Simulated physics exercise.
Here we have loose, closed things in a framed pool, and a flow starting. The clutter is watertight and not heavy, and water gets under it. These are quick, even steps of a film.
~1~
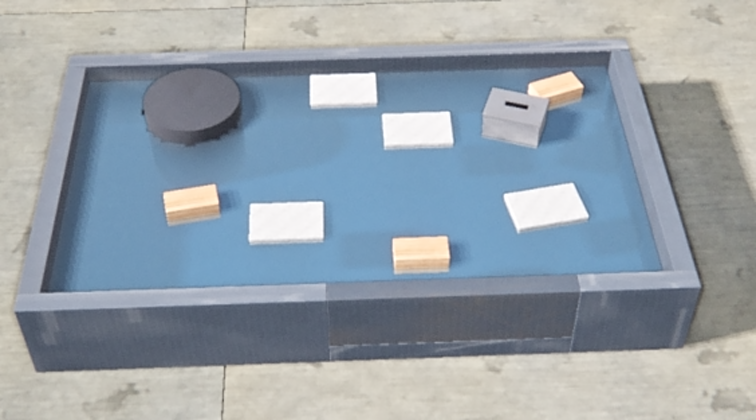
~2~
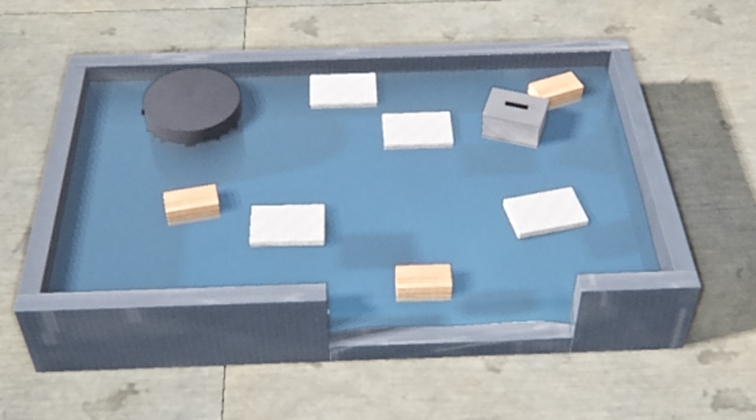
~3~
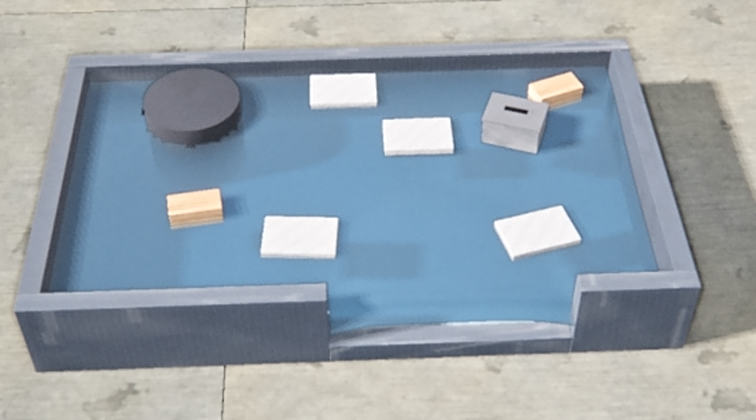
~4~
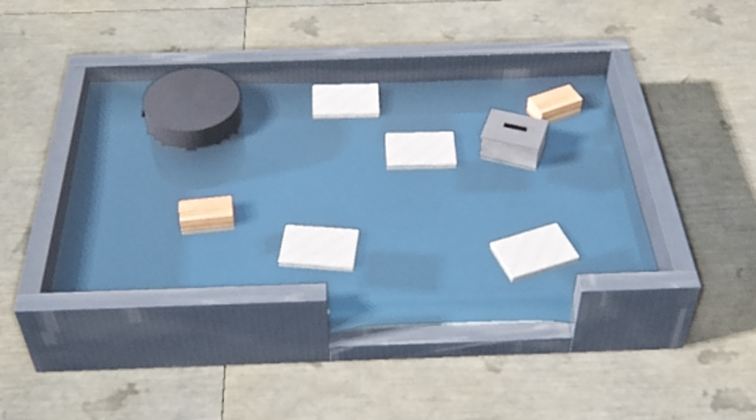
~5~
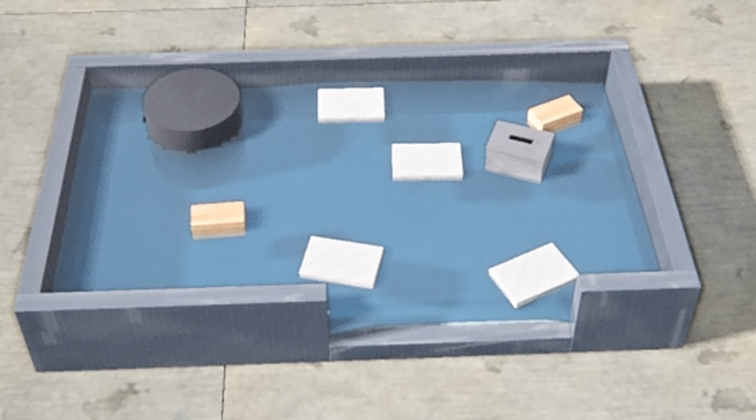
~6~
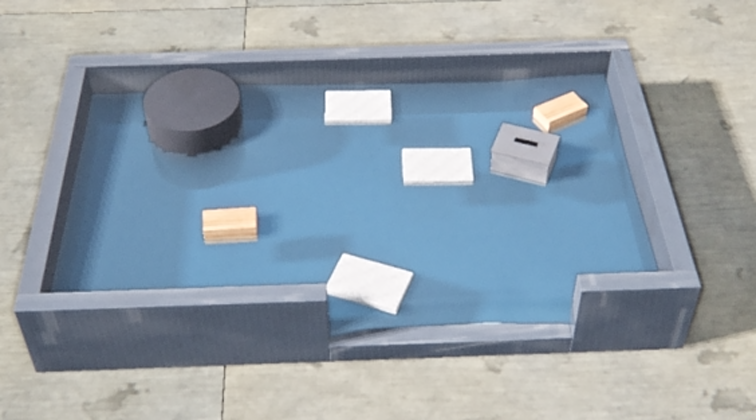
In a walled pool of blue water, a gap opened in the front wall, and a wooden block and then a white slab went out of view there while the other floating pieces drifted slowly forward.
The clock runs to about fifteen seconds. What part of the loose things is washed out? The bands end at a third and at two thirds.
That comes to two thirds or more.
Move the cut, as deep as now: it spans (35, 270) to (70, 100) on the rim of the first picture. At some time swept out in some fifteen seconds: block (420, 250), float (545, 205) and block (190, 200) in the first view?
In turn: Washed out, no, yes.
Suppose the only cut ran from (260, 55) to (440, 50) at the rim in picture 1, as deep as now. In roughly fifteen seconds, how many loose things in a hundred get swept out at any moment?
About 80 per cent.
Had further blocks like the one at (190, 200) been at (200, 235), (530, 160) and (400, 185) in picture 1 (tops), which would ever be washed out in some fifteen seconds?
In turn: Carried outside, through, carried outside.
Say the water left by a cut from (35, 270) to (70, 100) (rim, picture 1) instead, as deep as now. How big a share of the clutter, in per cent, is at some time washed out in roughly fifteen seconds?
Close to 60 %.
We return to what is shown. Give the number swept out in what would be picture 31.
The number is 6.
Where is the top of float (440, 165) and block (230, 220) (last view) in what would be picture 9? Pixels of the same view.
Near (457, 182) and (281, 229).
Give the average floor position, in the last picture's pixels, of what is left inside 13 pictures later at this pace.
Close to (477, 252).
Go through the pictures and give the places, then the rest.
In the first picture, a float at (287, 220) floats; a float at (418, 128), afloat; 0 of 8 have shifted.
In the second picture, a float at (288, 223), afloat; a float at (418, 128), afloat; 1 of 8 have shifted.
In the third picture, a float at (300, 235) floats, close to its start; a float at (418, 134) floats; 3 of 8 have shifted.
In the fourth picture, a float at (319, 245) floats, close to its start; a float at (421, 148), afloat, close to its start; 7 of 8 have shifted.
In the fifth picture, a float at (342, 260), afloat, a stride from its start; a float at (427, 159) floats, close to its start; 8 of 8 have shifted.
In the sixth picture, a float at (369, 281) floats, a stride from its start; a float at (438, 164) floats, close to its start; 8 of 8 have shifted.
A moment on, 3 of 8 are out; 5 afloat.
Next, 3 of 8 are out; 5 afloat.
Later, 6 of 8 are out; 2 afloat.
In the end, 6 of 8 are out; 2 afloat.
